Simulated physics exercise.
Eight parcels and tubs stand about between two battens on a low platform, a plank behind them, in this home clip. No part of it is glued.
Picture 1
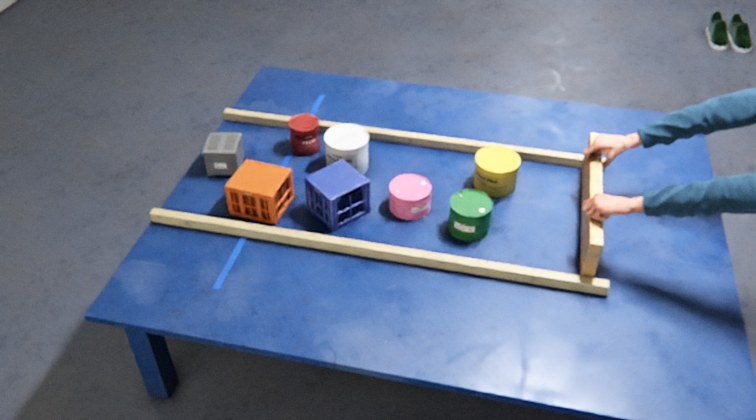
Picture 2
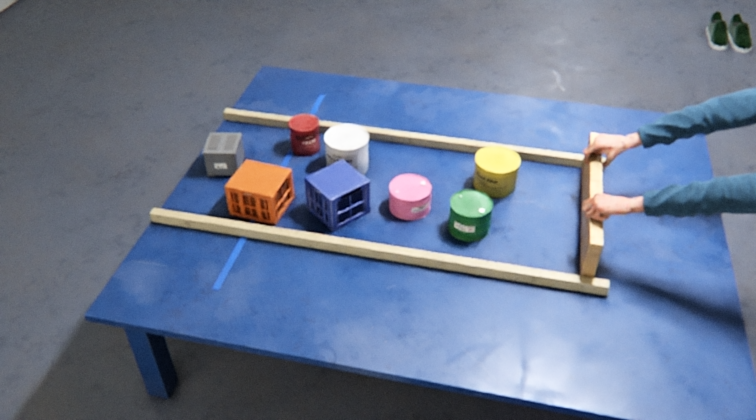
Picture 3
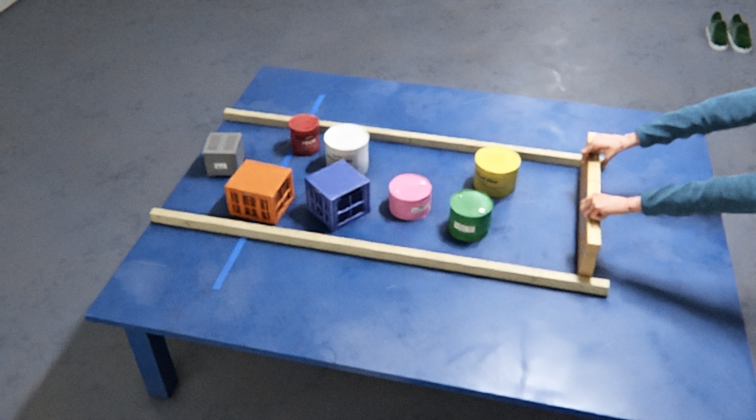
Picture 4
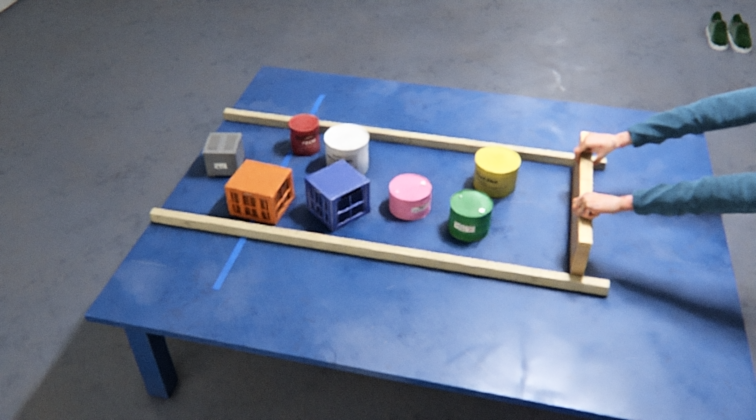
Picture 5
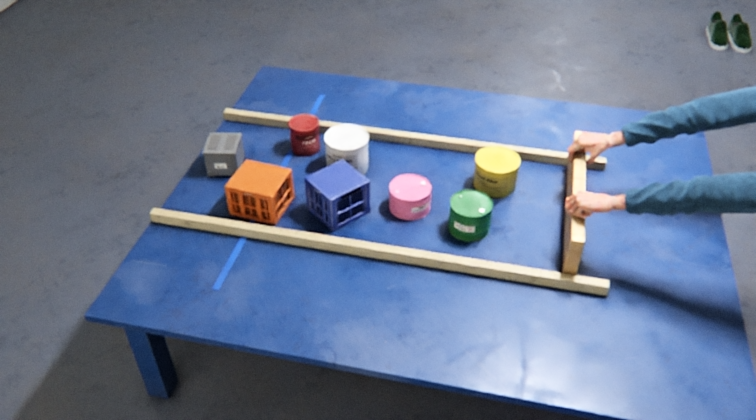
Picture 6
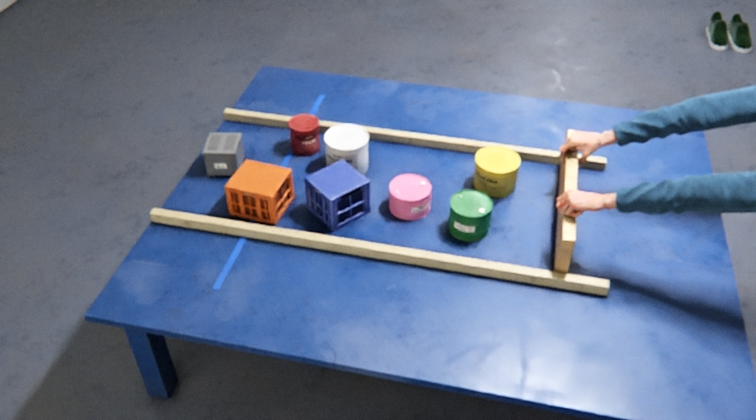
Two hands in teal sleeves grip an upright wooden plank at the right of a blue table, seen from above at an angle on a grey floor. Between two pale battens stand grey, orange and blue crates at left and centre, with red, white, pink, green and yellow tubs among and beside them. The hands slide the plank slightly left, while the containers and view stay still.
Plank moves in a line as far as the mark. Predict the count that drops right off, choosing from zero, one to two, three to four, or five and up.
The count is one to two.
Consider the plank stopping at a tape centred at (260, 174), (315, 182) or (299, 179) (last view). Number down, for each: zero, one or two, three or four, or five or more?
Just one or two; not one; none at all.
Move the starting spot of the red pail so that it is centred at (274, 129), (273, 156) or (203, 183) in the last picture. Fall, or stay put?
In order of the places given, the red pail rests steady, then rests steady, then is gone.
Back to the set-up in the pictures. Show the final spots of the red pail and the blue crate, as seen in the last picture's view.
The first one ends at (242, 119), the second at (200, 187).
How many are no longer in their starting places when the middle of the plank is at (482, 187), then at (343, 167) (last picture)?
At the first place 2, at the second 7.
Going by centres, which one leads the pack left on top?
It's the grey tote that ends nearest.
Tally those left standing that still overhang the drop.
In total, 1 of them.
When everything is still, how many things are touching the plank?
Number: 2.
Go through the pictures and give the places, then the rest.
In the first frame, grey tote (225, 155); orange crate (260, 192); red pail (305, 135); plank (591, 203); tape (278, 176).
In the second frame, orange crate (260, 192); green canister (470, 215).
In the third frame, red pail (305, 135); pink canister (410, 197).
In the fourth frame, grey tote (225, 155); white pail (347, 152).
In the fifth frame, orange crate (260, 192); yellow pail (496, 172).
In the sixth frame, grey tote (225, 155); orange crate (260, 192); red pail (305, 135); plank (567, 199); tape (278, 176).
Early on, none off yet; grey tote at rest near (225, 155); orange crate at rest near (260, 192); red pail at rest near (305, 135).
Finally, the number that fall off is one or two; lost, orange crate.
